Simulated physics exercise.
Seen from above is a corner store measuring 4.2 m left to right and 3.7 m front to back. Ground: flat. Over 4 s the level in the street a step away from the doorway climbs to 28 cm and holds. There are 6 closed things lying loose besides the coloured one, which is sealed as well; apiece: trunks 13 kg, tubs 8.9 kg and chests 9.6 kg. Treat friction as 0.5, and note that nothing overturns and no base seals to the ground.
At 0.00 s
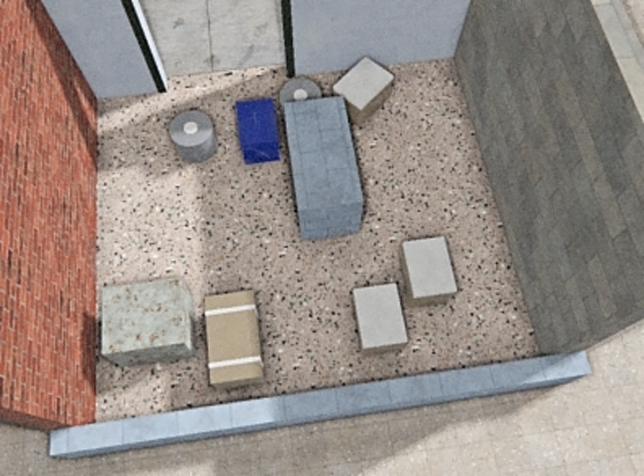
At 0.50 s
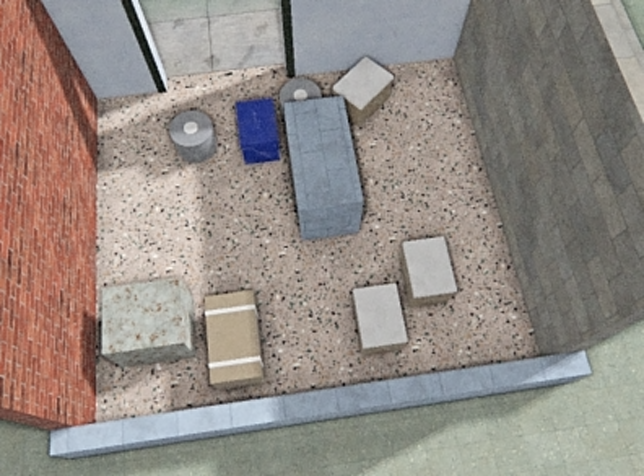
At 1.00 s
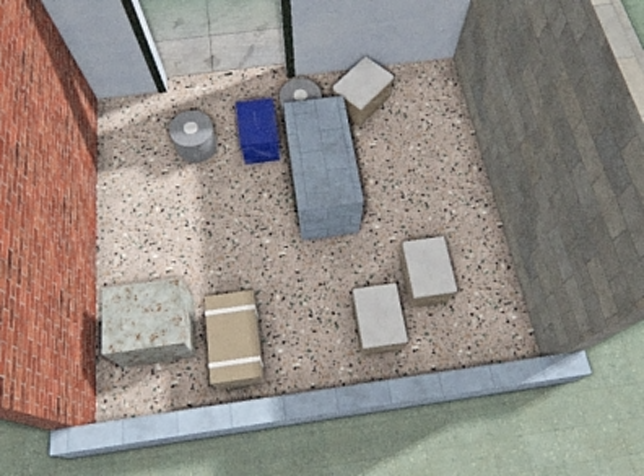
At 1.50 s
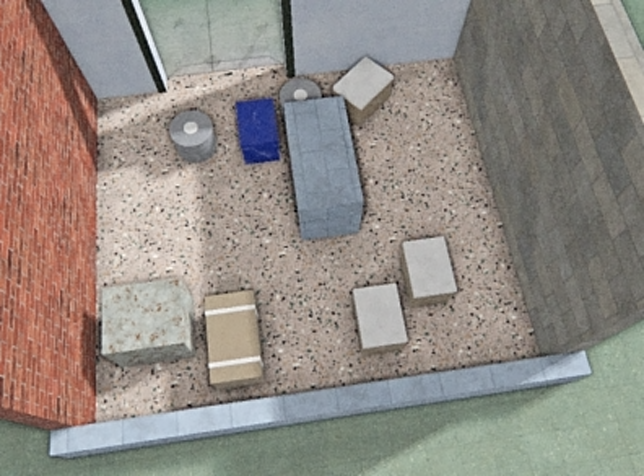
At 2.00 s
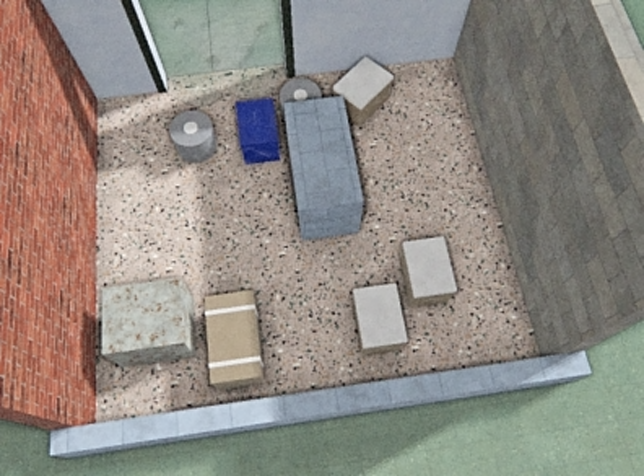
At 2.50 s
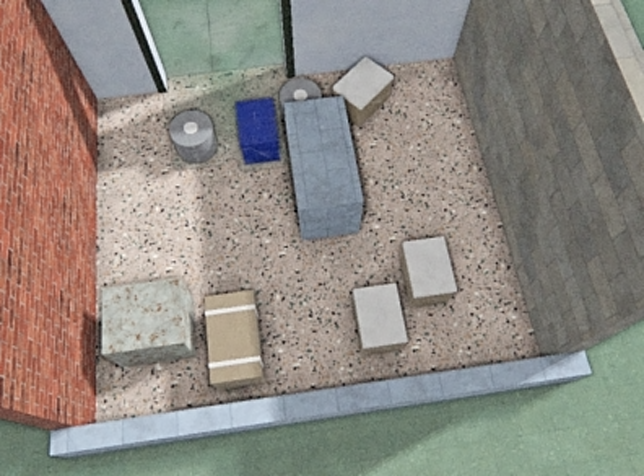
Greenish water spreads over the pale paving outside a small walled store, seen from high above by a still camera, then deepens in colour and edges in through the back doorway. A blue chest and two grey tubs sit near that doorway beside a long blue-grey block, with pale boxes behind and at right, and a tan, white-banded box and mottled block front left. None of them shifts.
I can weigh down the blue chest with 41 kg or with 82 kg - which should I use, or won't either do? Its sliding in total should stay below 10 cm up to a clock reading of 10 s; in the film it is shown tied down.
Go with the heavier one.
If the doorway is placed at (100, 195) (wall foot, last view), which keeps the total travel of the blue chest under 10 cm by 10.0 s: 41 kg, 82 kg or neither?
So only the heavy mass does it.
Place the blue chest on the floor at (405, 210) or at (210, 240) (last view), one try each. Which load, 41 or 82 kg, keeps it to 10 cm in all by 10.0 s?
In order: Even the lighter mass works; only the heavier one succeeds.
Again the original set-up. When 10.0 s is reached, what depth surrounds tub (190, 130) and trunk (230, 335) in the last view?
Roughly 18 and 18 cm.
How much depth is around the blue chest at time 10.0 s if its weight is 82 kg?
12 cm, roughly.
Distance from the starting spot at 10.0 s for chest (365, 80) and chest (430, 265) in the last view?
One is off by 150 cm, the other by 20 cm, in the order asked.
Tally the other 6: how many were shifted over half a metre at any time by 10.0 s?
The answer here is 5.
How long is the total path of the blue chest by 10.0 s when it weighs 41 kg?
200 cm, roughly.
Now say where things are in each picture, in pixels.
The blue chest at (257, 121), on the bottom; water covers 0.0 m2; 0 of 7 have shifted, in the first frame.
The blue chest at (257, 121) rests on the ground; water covers 0.0 m2; 0 of 7 have shifted, in the second frame.
The blue chest at (257, 121) rests on the ground; 0.0 m2 under water; 0 of 7 have shifted, in the third frame.
The blue chest at (257, 121) rests on the ground; 0.0 m2 under water; 0 of 7 have shifted, in the fourth frame.
The blue chest at (257, 121), on the bottom; 0.2 m2 under water; 0 of 7 have shifted, in the fifth frame.
The blue chest at (257, 121) rests on the ground; water covers 0.9 m2; 0 of 7 have shifted, in the sixth frame.
After 3.5 s the blue chest would be 0 cm from its start with 41 kg and 0 cm from its start with 82 kg; 7 cm of water round it then.
After 4.5 s the blue chest would be 11 cm from its start with 41 kg and 0 cm from its start with 82 kg; 10 cm of water round it then.
After 7.0 s the blue chest would be 95 cm from its start with 41 kg and 0 cm from its start with 82 kg; 10 cm of water round it then.
After 10.0 s the blue chest would be 163 cm from its start with 41 kg and 0 cm from its start with 82 kg; 12 cm of water round it then.
